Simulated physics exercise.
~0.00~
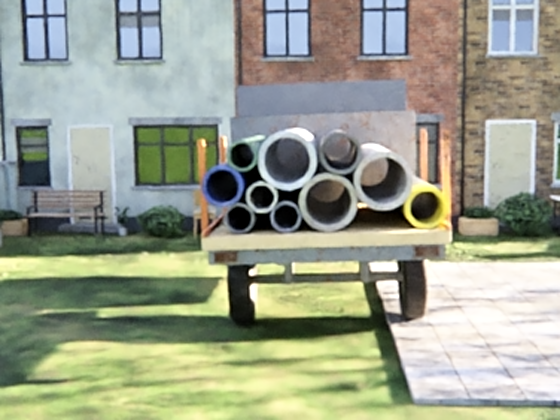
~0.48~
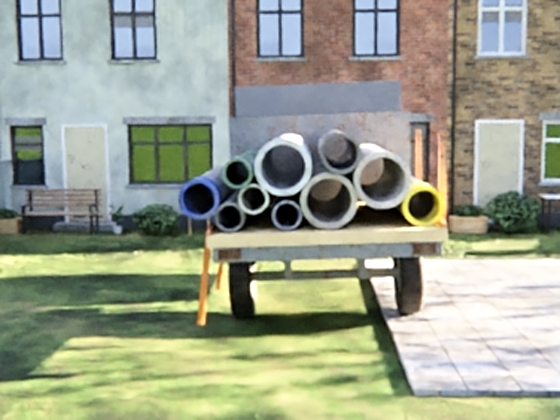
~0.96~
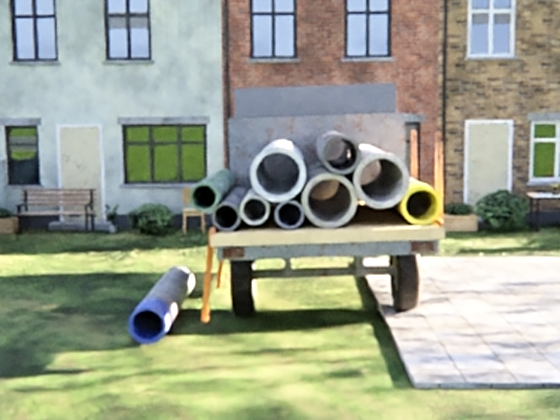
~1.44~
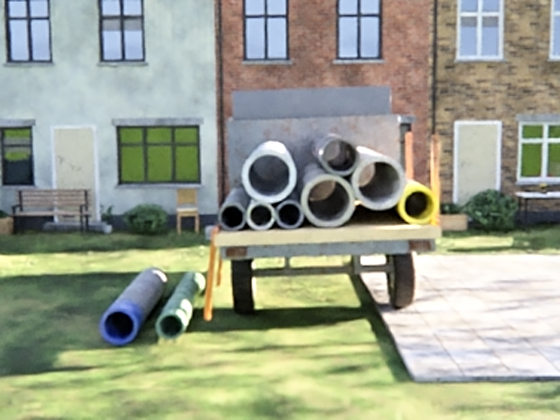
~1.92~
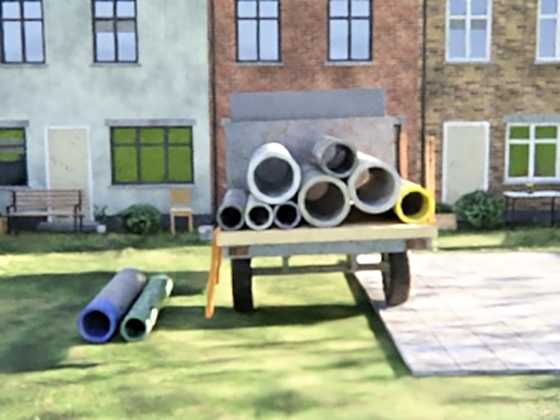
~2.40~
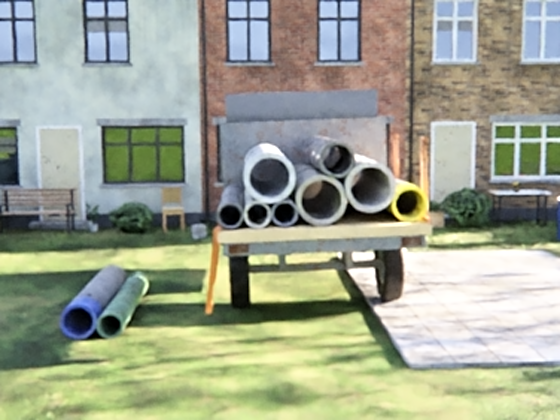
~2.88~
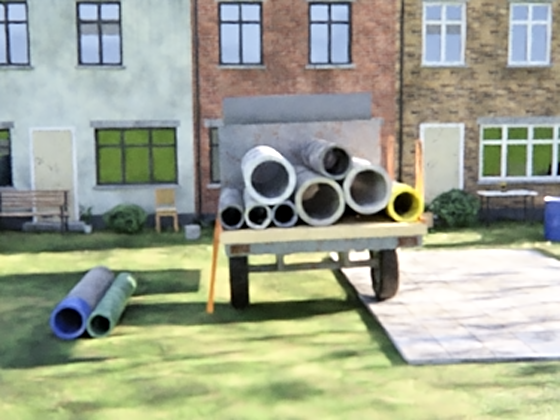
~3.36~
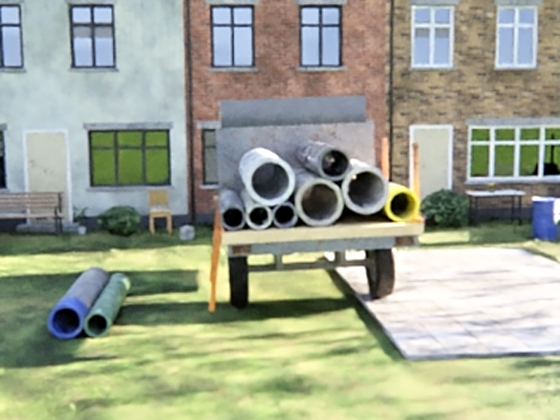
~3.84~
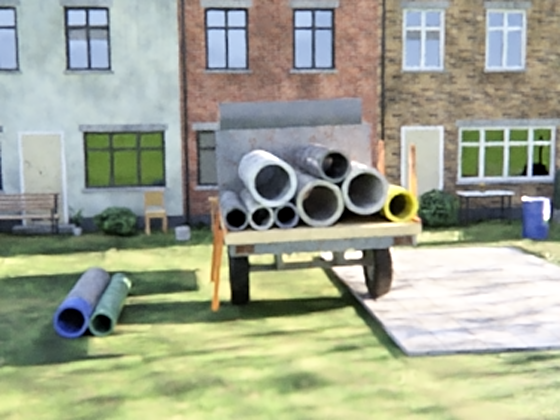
Blue and green-tinted pipes rolling off the left side of a loaded flatbed and settling on grass, yellow pipe staying aboard.
